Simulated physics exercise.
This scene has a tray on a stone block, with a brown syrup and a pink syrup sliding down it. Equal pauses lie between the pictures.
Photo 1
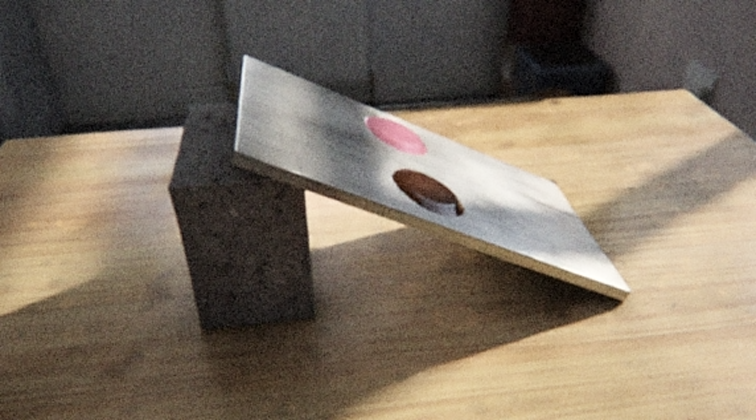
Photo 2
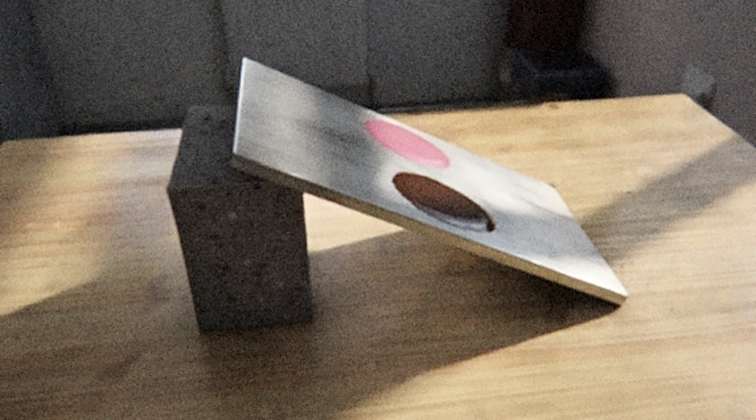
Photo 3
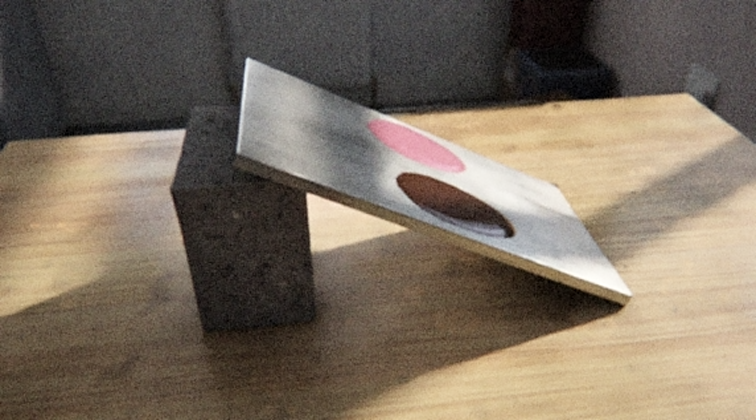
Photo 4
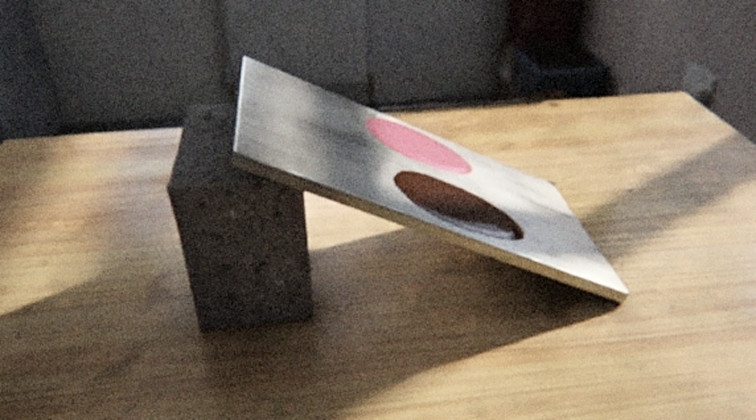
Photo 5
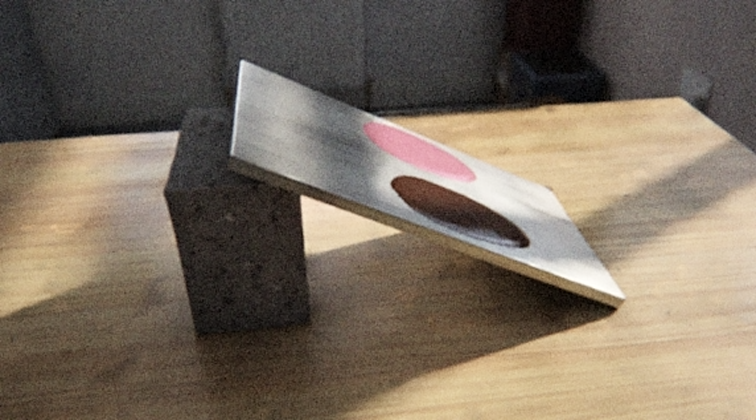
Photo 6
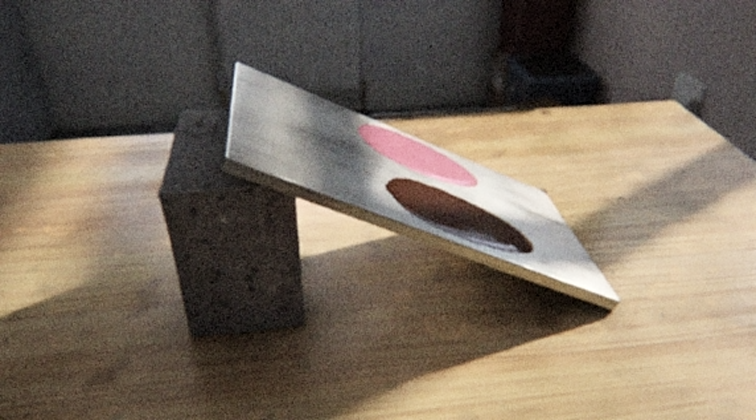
To begin with, a pink patch and a brown patch of syrup lie side by side on a tray sloping down to the right from a dark stone block. Both spread down the slope into longer ovals, quickly at first, then creeping only slightly further, while tray and block stay put.
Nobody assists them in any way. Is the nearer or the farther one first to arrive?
First to finish will be the one nearest the viewer, I think.
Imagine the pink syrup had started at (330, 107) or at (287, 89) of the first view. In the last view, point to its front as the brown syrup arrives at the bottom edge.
(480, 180) and (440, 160).
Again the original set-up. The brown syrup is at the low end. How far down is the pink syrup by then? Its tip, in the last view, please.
I'd put the front somewhere near (526, 199).
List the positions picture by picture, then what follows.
Tip of the brown syrup half way down; tip of the pink syrup (418, 142) half way down, in the first frame.
Tip of the brown syrup (486, 216) three quarters of the way down; tip of the pink syrup half way down, in the second frame.
Tip of the brown syrup three quarters of the way down; tip of the pink syrup (456, 160) half way down, in the third frame.
Tip of the brown syrup (514, 224) three quarters of the way down; tip of the pink syrup three quarters of the way down, in the fourth frame.
Tip of the brown syrup three quarters of the way down; tip of the pink syrup (467, 170) three quarters of the way down, in the fifth frame.
Tip of the brown syrup (524, 239) three quarters of the way down; tip of the pink syrup three quarters of the way down, in the sixth frame.
Soon after, the brown syrup is close to the edge; the pink syrup is three quarters of the way down.
In the end, the brown syrup is at the low edge; the pink syrup is close to the edge.
